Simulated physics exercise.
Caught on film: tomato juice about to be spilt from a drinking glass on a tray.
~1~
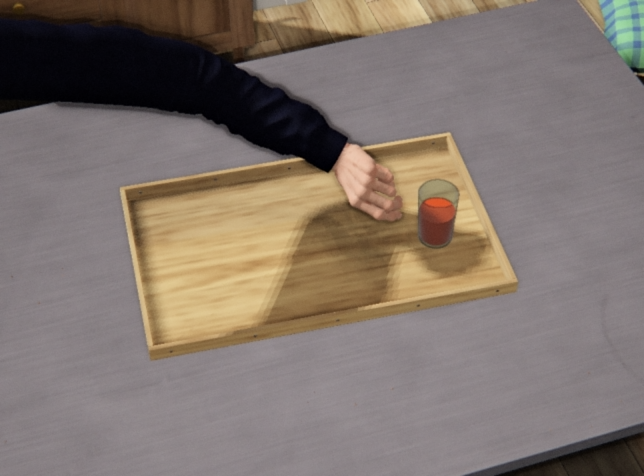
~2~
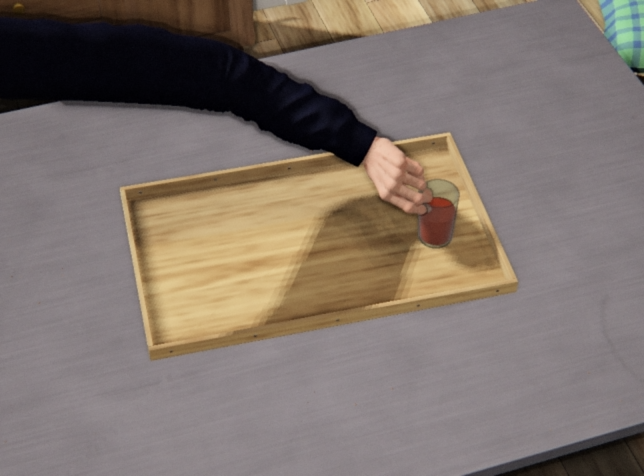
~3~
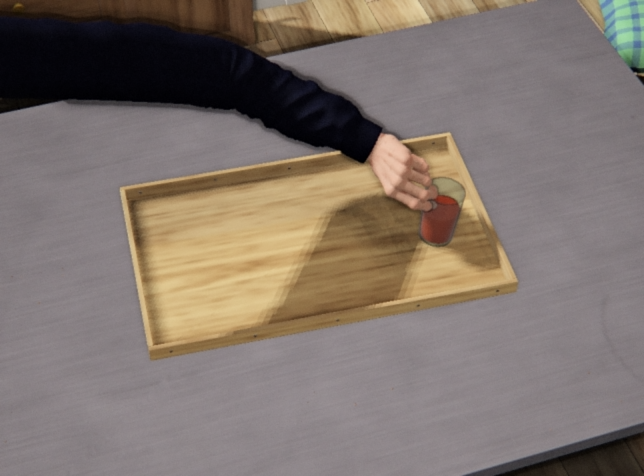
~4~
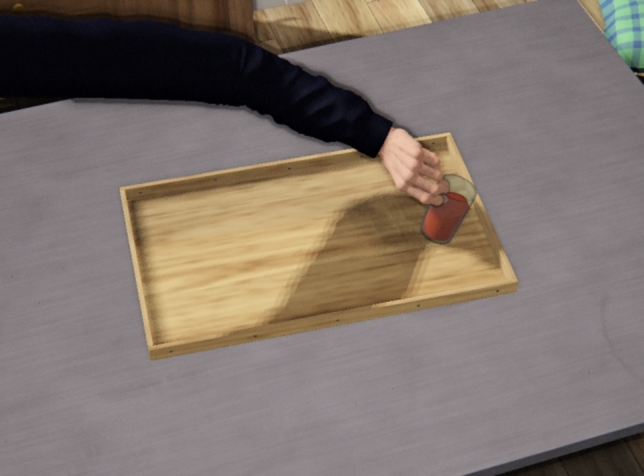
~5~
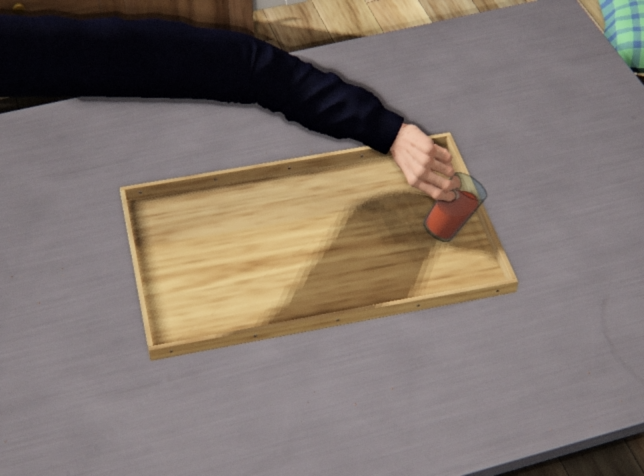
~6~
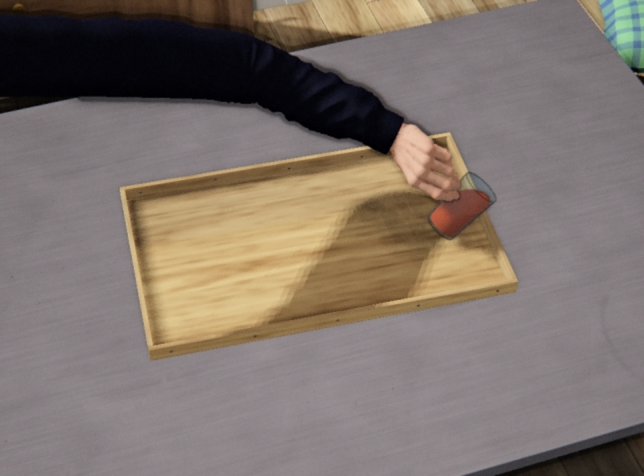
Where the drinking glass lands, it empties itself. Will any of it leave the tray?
Yes: I expect the tray will fail to catch the spill.
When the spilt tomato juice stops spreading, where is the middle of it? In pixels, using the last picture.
The centre comes to rest around (636, 191).
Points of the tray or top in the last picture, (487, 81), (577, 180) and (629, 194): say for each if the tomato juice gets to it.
Looks like the first is safe, the second covered and the third covered.
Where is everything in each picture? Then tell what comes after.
In the first frame, it stands upright; drinking glass (437, 214) about half full; tray (346, 310).
In the second frame, the hand pushes it; drinking glass about half full, surface at (438, 211).
In the third frame, the hand pushes it; drinking glass (441, 212) about half full.
In the fourth frame, the hand pushes it; drinking glass about half full, surface at (449, 205); tray (346, 310).
In the fifth frame, the hand pushes it; drinking glass (455, 207) tipped 30°.
In the sixth frame, it is falling; drinking glass (462, 206) tipped 40°.
Soon after, the drinking glass lies across the rim; the puddle covers about as much as a plate; it is on the top, beyond the rim.
Later, the puddle covers about as much as a tray; it is on the top, beyond the rim.
In the end, the puddle covers about as much as a tray; it is on the top, beyond the rim.
